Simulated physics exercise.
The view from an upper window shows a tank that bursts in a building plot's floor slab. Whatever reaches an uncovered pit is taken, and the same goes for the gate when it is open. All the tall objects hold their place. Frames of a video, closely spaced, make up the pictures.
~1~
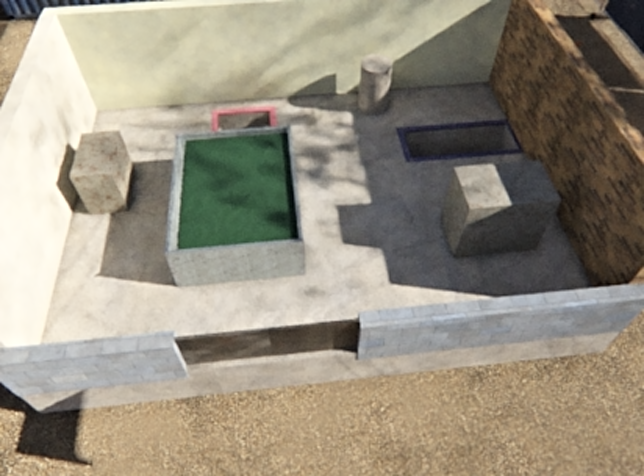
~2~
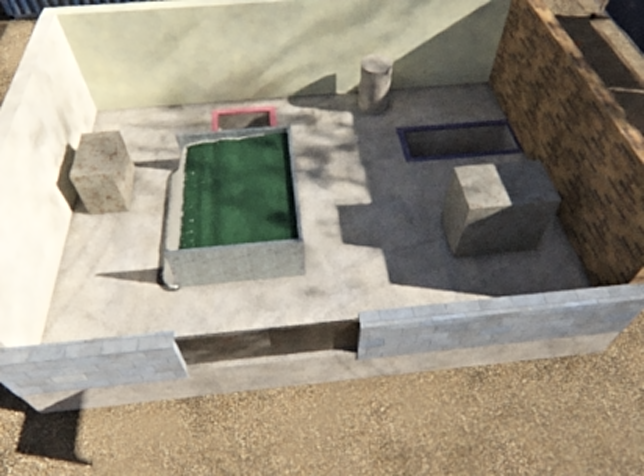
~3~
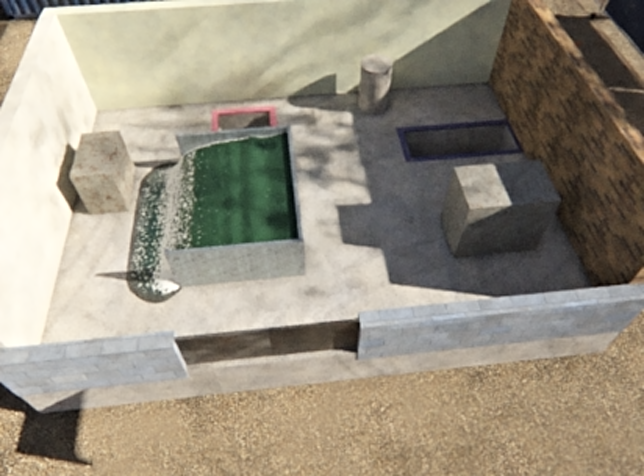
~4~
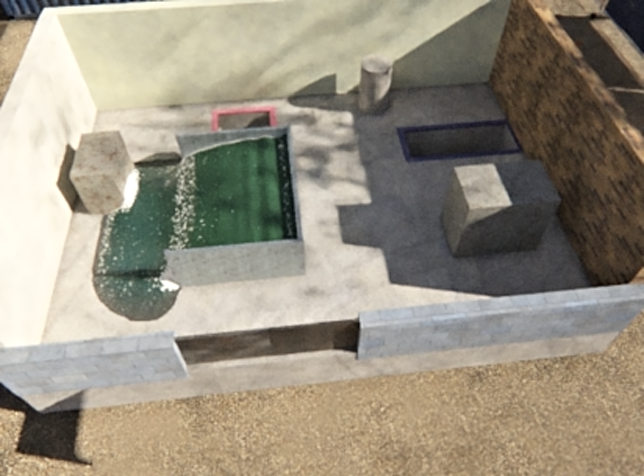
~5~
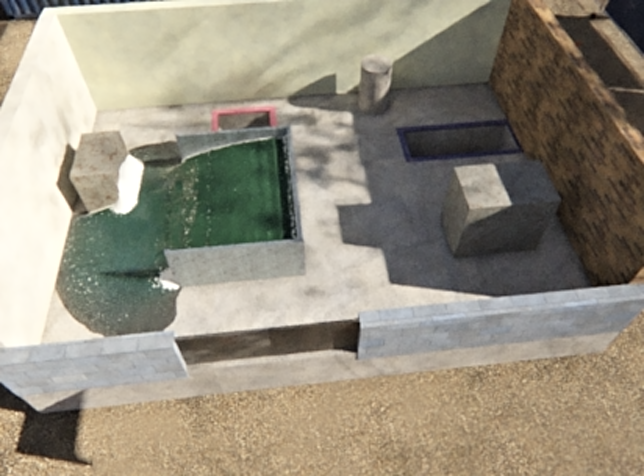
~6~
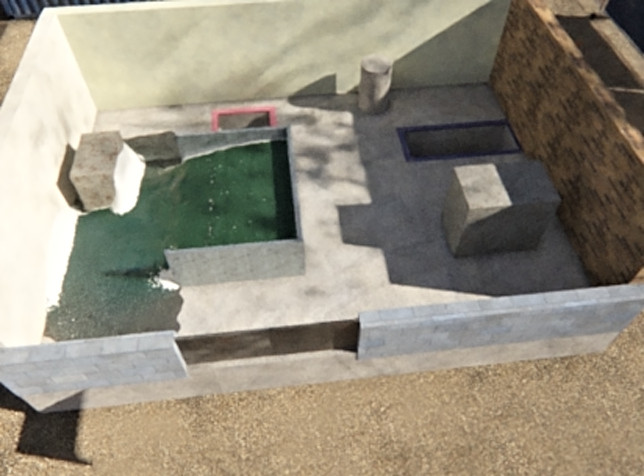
To begin with, green water lies still in an open rectangular tank inside a walled plot. The tank's left side gives way and water pours out leftward across the pale floor, foaming as it spreads. It runs around the nearby block, reaches the left wall and spreads toward the front wall.
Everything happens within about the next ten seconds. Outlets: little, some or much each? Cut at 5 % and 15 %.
The gate: Little. The blue pit: Some. The pink pit: Much.
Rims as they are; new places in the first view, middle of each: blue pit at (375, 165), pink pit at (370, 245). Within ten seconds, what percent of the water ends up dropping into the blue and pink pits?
For blue, 15 in a hundred; for pink, 6 in a hundred.
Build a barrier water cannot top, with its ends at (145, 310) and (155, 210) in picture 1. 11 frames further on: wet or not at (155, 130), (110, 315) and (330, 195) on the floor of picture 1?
Taken in turn, the three points are soaked, soaked and unsoaked.
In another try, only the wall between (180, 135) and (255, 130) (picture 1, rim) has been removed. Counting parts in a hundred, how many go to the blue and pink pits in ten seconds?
The blue pit gets 2 per cent and the pink pit 60 per cent.
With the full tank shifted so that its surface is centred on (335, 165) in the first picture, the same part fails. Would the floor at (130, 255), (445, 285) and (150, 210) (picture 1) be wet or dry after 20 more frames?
In that order: Covered, clear, wet.
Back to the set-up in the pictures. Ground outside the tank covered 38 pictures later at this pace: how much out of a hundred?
About 80 per cent.
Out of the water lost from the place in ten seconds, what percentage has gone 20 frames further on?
Around 15 per cent.
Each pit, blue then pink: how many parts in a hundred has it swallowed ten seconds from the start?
I'd put them at roughly 12 and 24 per cent respectively.
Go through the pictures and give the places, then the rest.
Still water in the open tank at (235, 187), in the first frame.
The front is at (176, 288), out from the gap at (182, 211), in the second frame.
Water pours out at (183, 214) and has run to (151, 297), in the third frame.
The front is at (137, 315), out from the gap at (184, 215), in the fourth frame.
Water pours out at (184, 216) and has run to (132, 152), in the fifth frame.
Water pours out at (184, 216) and has run to (46, 324), in the sixth frame.
A moment on, water covers 25 % of the floor; the gate 0 %, the blue pit 0 %, the pink pit 0 %.
Next, water covers 35 % of the floor; the gate 0 %, the blue pit 0 %, the pink pit 0 %.
Then, water covers 55 % of the floor; the gate 0 %, the blue pit 0 %, the pink pit 6 %.
Later, water covers 80 % of the floor; the gate 0 %, the blue pit 1 %, the pink pit 16 %.
In the end, water covers 95 % of the floor; the gate 0 %, the blue pit 11 %, the pink pit 24 %.
